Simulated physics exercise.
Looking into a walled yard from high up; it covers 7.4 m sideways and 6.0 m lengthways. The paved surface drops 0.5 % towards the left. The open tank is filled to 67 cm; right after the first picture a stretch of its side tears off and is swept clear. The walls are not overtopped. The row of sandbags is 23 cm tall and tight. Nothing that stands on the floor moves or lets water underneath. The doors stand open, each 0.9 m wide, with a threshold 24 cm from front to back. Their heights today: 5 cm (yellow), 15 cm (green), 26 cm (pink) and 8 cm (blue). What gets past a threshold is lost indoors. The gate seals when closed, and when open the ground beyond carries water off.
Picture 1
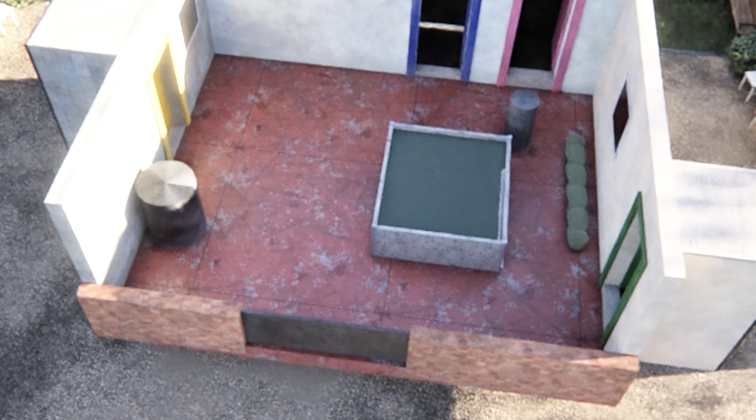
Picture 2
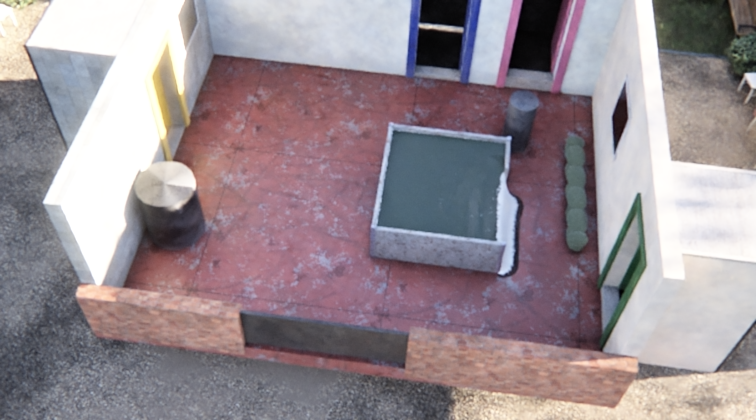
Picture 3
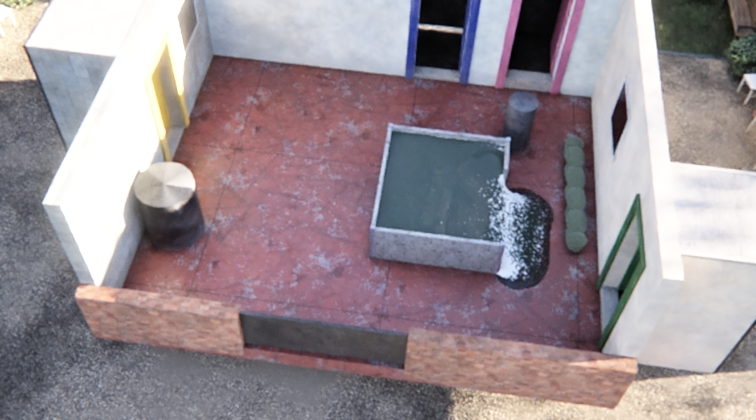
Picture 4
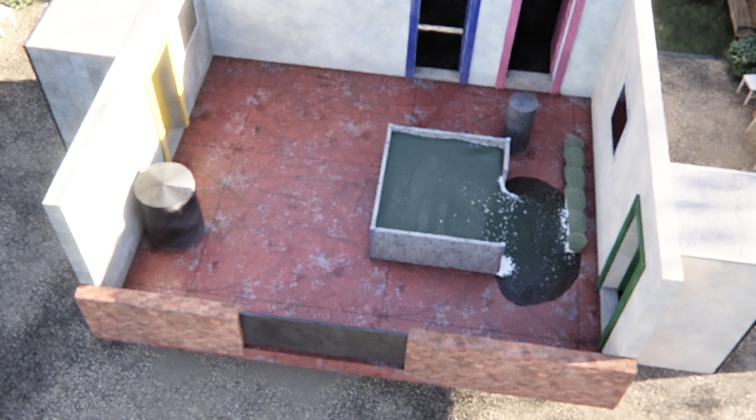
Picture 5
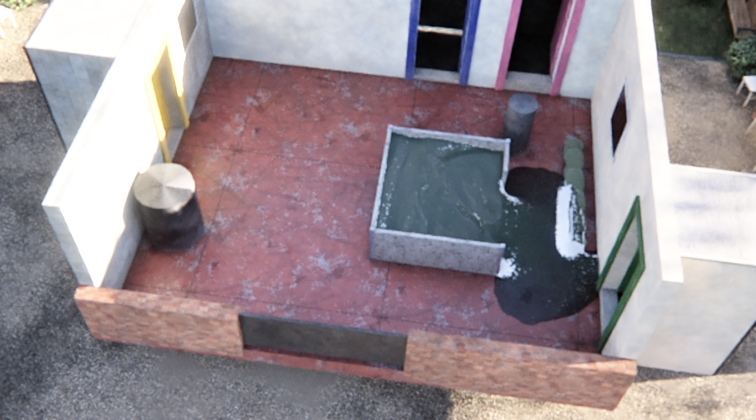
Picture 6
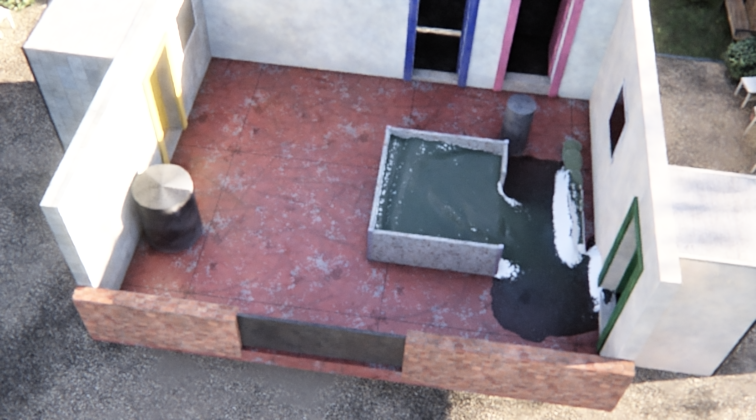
Dark green water fills an open, pale-walled square tank right of centre in a red-paved, walled yard seen from high above by a nearly still camera. A grey cylinder stands at left near a yellow doorway, with blue and pink doorways behind, and rounded green bushes and a green doorway at right. The tank's right side breaks open, and foaming water pours out, spreads over the paving, surges around the bushes and reaches the green doorway.
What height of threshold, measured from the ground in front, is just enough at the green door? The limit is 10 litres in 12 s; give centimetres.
It would have to be roughly 33 cm high.
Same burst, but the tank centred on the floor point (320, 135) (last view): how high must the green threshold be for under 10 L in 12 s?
Some 16 cm.
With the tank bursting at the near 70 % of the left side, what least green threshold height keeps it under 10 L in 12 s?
About 8.5 cm.
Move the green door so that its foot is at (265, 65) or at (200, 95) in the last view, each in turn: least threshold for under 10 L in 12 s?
Roughly 8.0 and 9.5 cm.
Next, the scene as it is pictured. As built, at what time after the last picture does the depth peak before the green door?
Near 1.0 s.
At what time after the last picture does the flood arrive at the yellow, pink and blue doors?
Arrival: Yellow 4.5 s, pink 0.9 s, blue 1.8 s.
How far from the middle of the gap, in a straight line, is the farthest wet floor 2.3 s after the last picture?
Roughly 4.0 m.
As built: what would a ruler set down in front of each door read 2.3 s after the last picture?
Depths in cm: Yellow 0, green 24, pink 20, blue 3.
Then, 0.7 s after the last picture water covers 15 % of the floor, deepest (46 cm) near (562, 241); 29 cm at the green door, 17 litres in over its 15 cm threshold.
Then, 2.3 s after the last picture water covers 40 % of the floor, deepest (38 cm) near (601, 384); 24 cm at the green door, 130 litres in over its 15 cm threshold.
Then, 11.3 s after the last picture water covers 100 % of the floor, deepest (11 cm) near (210, 64); 5 cm at the green door, 171 litres in over its 15 cm threshold.
At the green door as built, the water peaked near 30 cm, 0.9 s after the last picture.
With a threshold of 28 cm, 27 litres would have come in within the 12 s; with 37.5 cm, 3 litres. So under 10 litres takes about 33 cm.
